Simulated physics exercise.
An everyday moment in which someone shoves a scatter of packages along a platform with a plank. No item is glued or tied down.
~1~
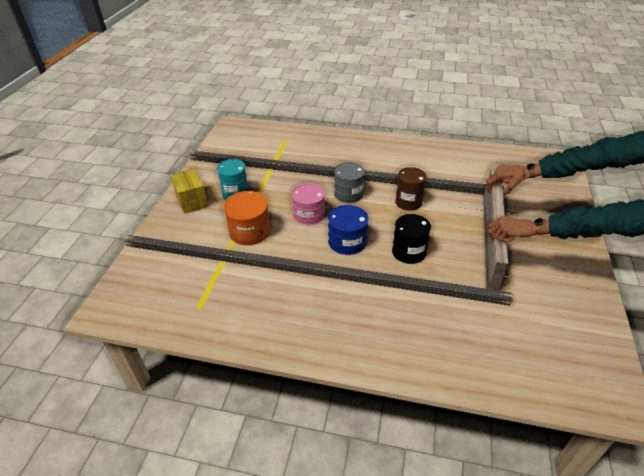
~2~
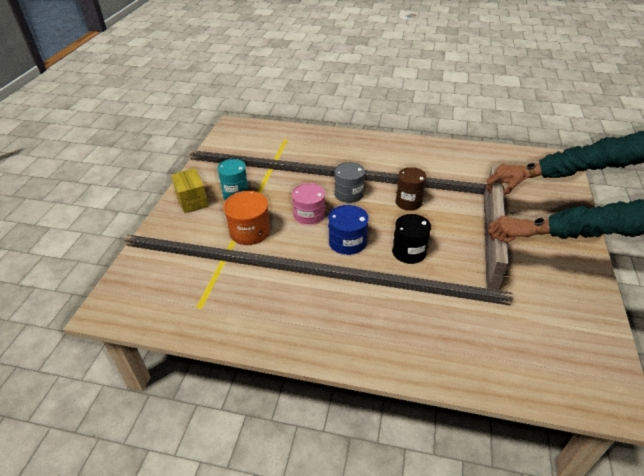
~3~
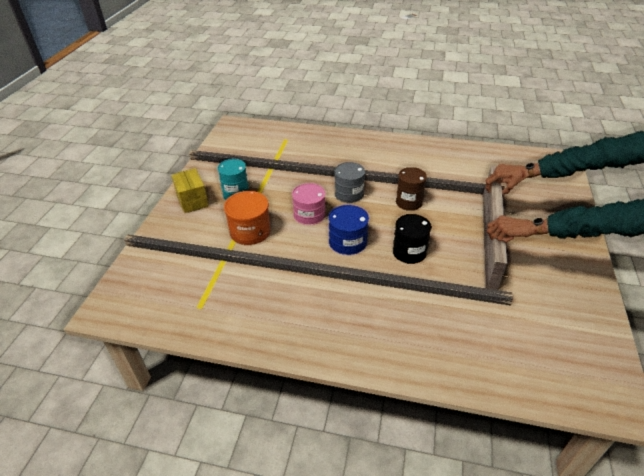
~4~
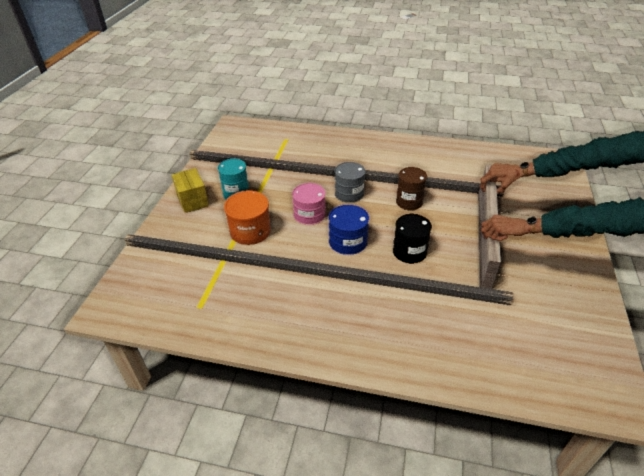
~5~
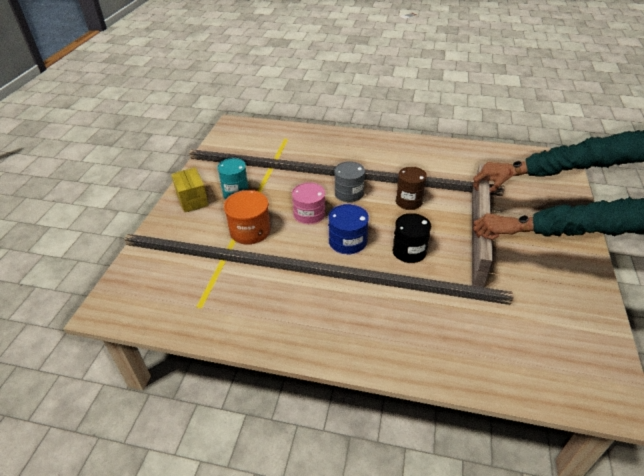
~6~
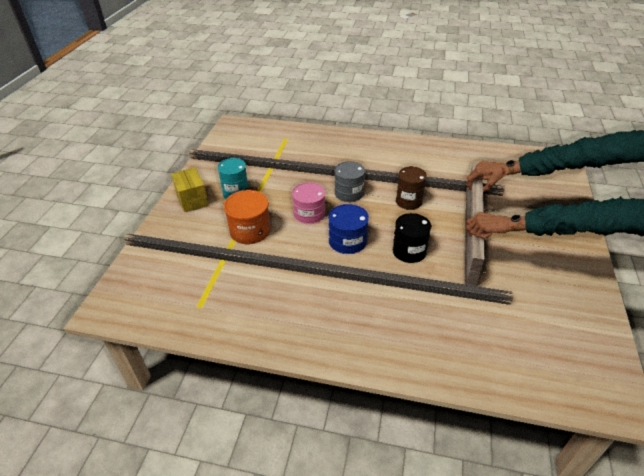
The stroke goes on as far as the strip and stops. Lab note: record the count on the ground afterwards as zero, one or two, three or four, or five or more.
Count on ground: Zero.
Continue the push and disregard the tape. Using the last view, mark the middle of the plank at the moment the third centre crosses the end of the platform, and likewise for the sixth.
Near (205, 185) and (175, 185).
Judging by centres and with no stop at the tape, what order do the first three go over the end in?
First comes the yellow box, next the turquoise canister, and after that the blue canister.
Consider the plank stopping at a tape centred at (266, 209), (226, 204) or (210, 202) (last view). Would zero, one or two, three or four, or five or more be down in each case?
The falls would be zero; 1 or 2; 1 or 2.
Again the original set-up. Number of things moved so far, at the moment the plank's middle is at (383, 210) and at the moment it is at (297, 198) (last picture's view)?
So far 4, and 6 at the second.
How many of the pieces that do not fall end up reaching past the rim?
Count of overhanging things: 0.
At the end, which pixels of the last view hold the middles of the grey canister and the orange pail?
You'll find the first one at (228, 161) and the second at (188, 215).
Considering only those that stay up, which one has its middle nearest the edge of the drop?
It's the yellow box.
A little later, none off yet; yellow box at rest near (190, 190); turquoise canister at rest near (234, 180); orange pail at rest near (248, 217).
Next, none off yet; yellow box at rest near (190, 190); turquoise canister at rest near (234, 180); orange pail shifted a little near (225, 215).
When it is over, the number that fall off is zero.
